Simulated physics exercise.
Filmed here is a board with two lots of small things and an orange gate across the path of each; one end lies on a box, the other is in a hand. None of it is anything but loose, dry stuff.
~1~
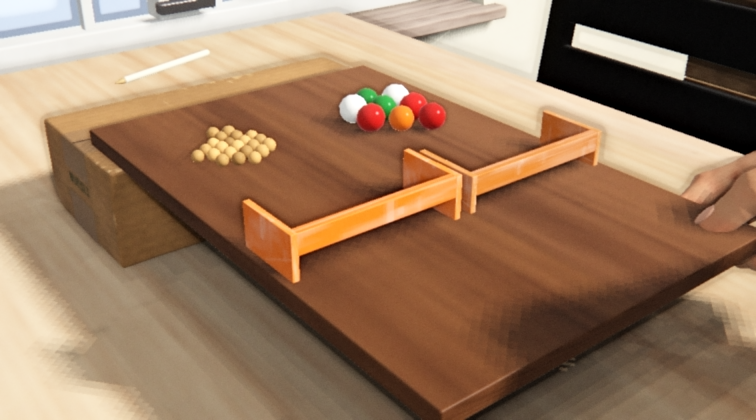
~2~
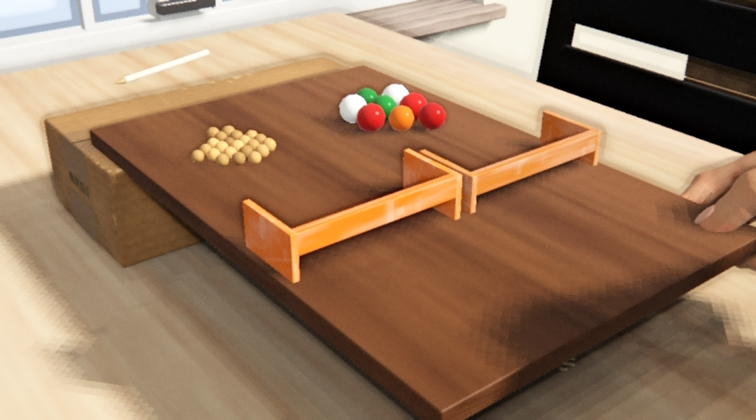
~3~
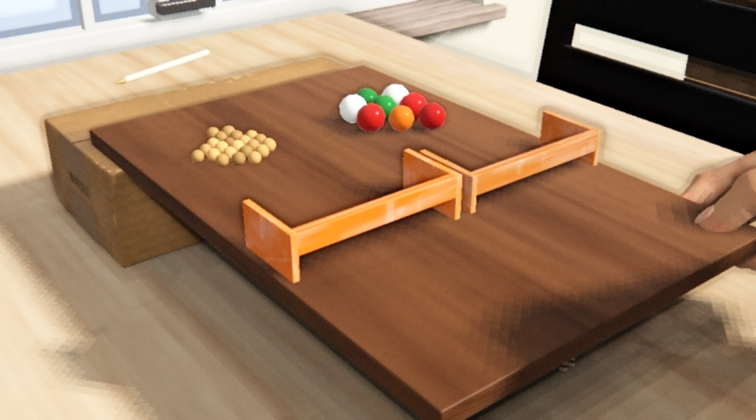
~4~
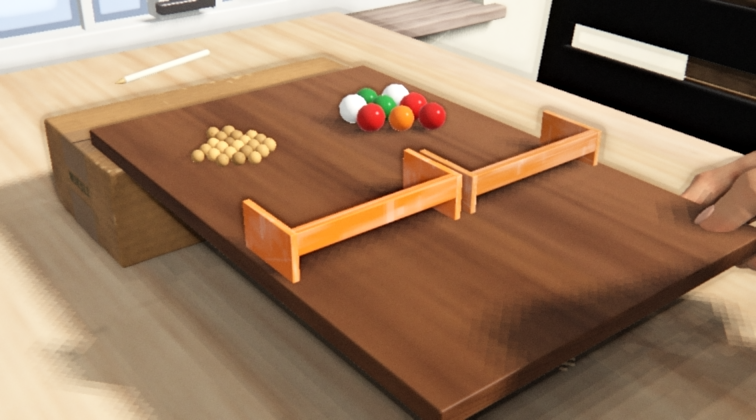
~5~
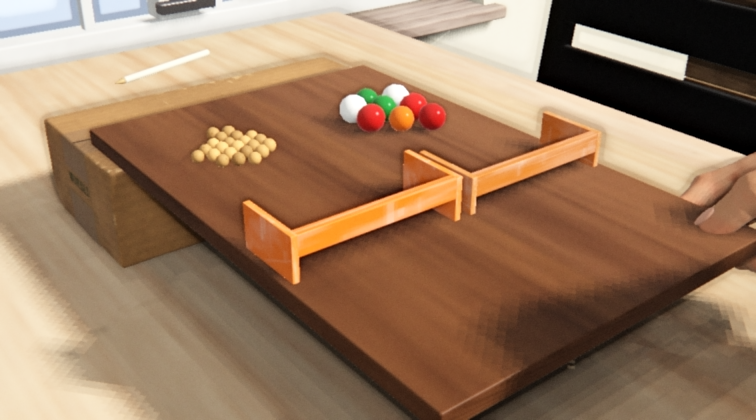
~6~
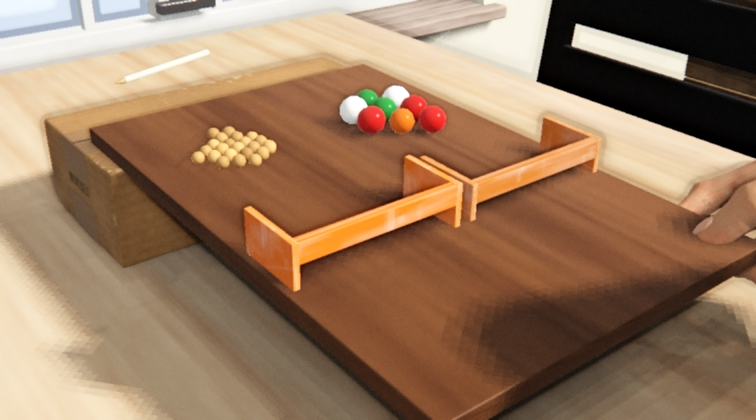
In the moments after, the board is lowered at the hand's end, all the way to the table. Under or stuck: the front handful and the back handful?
Looks like the front handful has enough room; looks like the back handful is too bulky.
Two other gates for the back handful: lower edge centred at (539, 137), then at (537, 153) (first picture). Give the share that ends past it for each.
Roughly 100 % and 100 %.
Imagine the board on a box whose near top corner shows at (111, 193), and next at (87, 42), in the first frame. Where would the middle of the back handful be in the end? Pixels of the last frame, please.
Around (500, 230) in the first try, (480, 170) in the second.
Then, 0.37 s later than the last frame, board sloping at 7°; front handful on its way down; back handful on its way down.
Then, 0.76 s later than the last frame, board sloping at 13°; front handful roughly a quarter past its gate; back handful has reached its gate.
Then, 1.22 s later than the last frame, board resting at 14°; front handful every one past its gate; back handful has reached its gate.
When it is over, board resting at 14°; front handful every one past its gate; back handful gathered behind its gate.
